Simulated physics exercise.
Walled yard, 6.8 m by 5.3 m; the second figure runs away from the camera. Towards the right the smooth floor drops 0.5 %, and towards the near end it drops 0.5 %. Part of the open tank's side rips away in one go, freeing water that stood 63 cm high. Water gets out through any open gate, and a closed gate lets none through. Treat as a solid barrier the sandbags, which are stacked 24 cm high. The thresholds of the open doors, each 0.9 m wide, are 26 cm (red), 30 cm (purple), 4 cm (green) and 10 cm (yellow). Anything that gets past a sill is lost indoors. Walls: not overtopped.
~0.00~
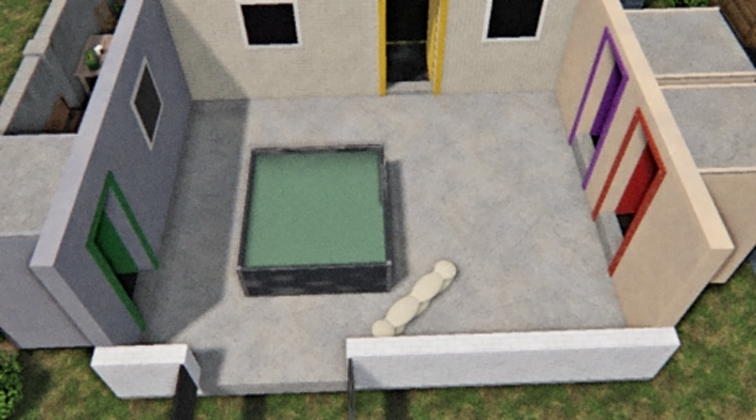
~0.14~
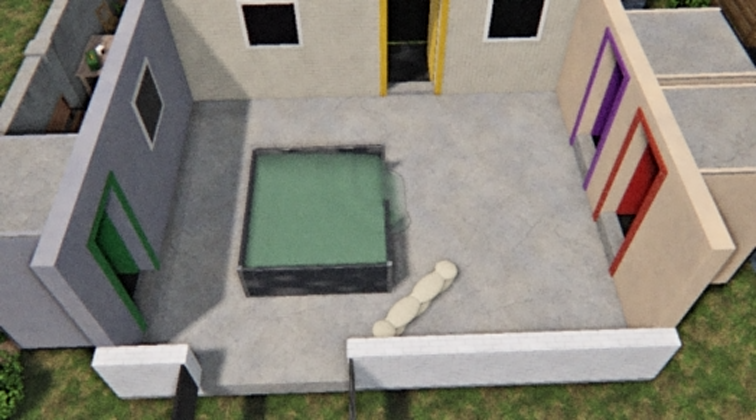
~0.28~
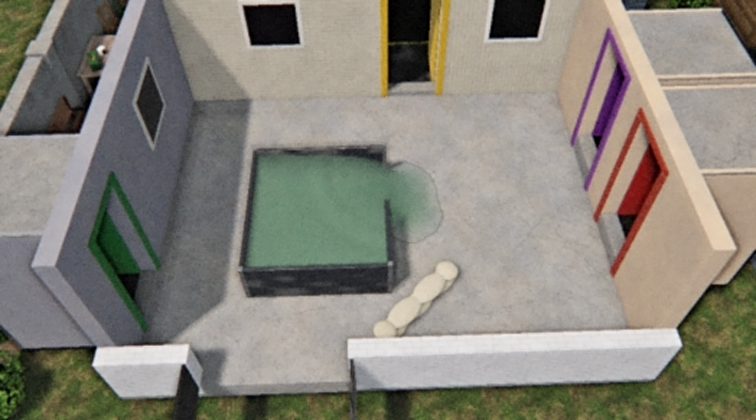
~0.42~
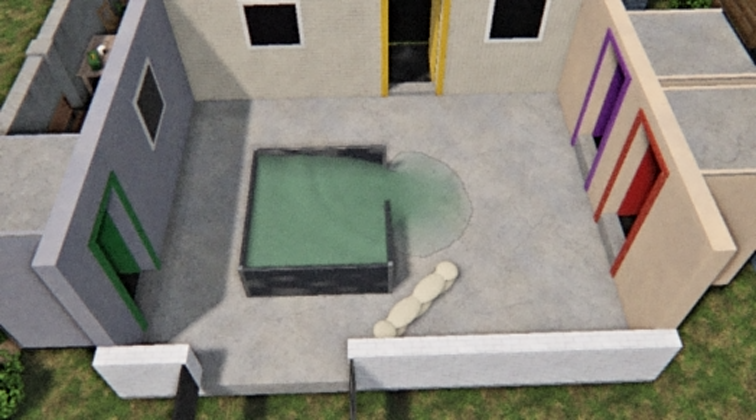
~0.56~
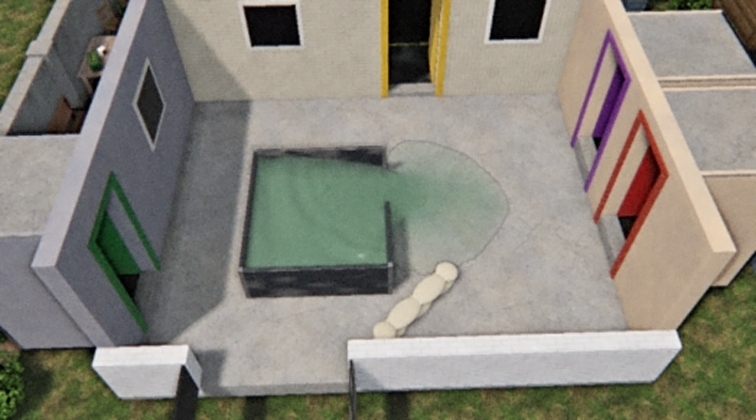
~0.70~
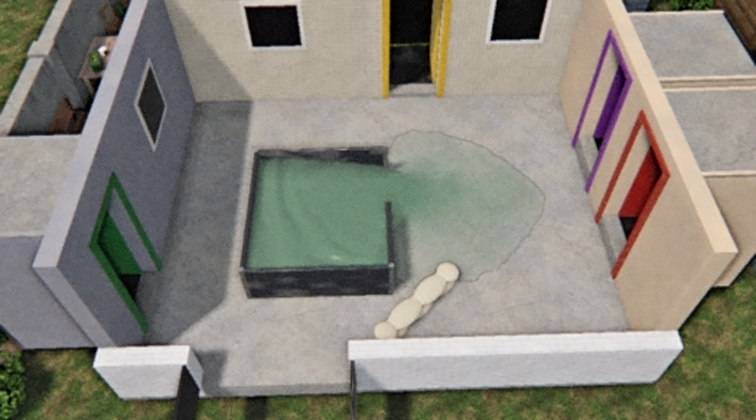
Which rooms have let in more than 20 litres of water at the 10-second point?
As I see it, the red door will hold enough water back, the purple door will hold enough water back, the green door will hold enough water back, the yellow door will hold enough water back.
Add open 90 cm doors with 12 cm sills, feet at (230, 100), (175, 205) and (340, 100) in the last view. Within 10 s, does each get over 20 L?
Per doorway, in order: Insufficient / insufficient / insufficient.
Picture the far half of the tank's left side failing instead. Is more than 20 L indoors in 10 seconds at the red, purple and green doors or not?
So red ends up short of it, purple short of it, green past the limit.
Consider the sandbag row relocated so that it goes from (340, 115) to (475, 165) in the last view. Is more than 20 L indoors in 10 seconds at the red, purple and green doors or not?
Note - red: Limit held; purple: Limit held; green: Limit exceeded.
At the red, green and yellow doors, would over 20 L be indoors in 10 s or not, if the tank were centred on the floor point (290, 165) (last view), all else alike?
Lab note: Vs limit, red door limit held; green door limit held; yellow door limit broken.
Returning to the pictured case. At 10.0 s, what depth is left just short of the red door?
Average: ~ 8.0 cm.
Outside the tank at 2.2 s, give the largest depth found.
It tops out at some 44 cm.
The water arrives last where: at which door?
It's the green door that comes last.
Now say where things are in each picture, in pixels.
In the first picture, the open tank at (317, 206) is whole and still, 63 cm deep.
In the second picture, water pours out at (383, 192) and has run 0.6 m, to (399, 229); typically 9 cm deep outside, 63 cm at the open tank's back.
In the third picture, the front is at (434, 226), 0.9 m from the gap at (384, 194); 1.0 m2 of floor is under water; 63 cm left at the back of the open tank.
In the fourth picture, the front is at (466, 213), 1.3 m from the gap at (384, 195); 2.0 m2 of floor is under water; 63 cm left at the back of the open tank.
In the fifth picture, water pours out at (384, 196) and has run 1.9 m, to (503, 210); typically 5 cm deep outside, 61 cm at the open tank's back.
In the sixth picture, the front is at (537, 195), 2.5 m from the gap at (385, 196); 5.0 m2 of floor is under water; 55 cm left at the back of the open tank.
After 1.4 s water covers 35 % of the floor and is deepest (36 cm) near (395, 199); red door 13 cm at the sill, 0 L in, purple door 24 cm at the sill, 0 L in, green door not reached, yellow door not reached.
After 2.2 s water covers 40 % of the floor and is deepest (44 cm) near (555, 104); red door 23 cm at the sill, 0 L in, purple door 28 cm at the sill, 0 L in, green door not reached, yellow door 3 cm at the sill, 0 L in.
After 3.5 s water covers 45 % of the floor and is deepest (26 cm) near (629, 357); red door 17 cm at the sill, 0 L in, purple door 23 cm at the sill, 0 L in, green door not reached, yellow door 3 cm at the sill, 0 L in.
After 6.0 s water covers 75 % of the floor and is deepest (22 cm) near (444, 363); red door 15 cm at the sill, 0 L in, purple door 16 cm at the sill, 0 L in, green door not reached, yellow door 10 cm at the sill, 1 L in.
After 10.0 s water covers 95 % of the floor and is deepest (16 cm) near (553, 98); red door 8 cm at the sill, 0 L in, purple door 13 cm at the sill, 0 L in, green door 7 cm at the sill, 6 L in, yellow door 6 cm at the sill, 1 L in.
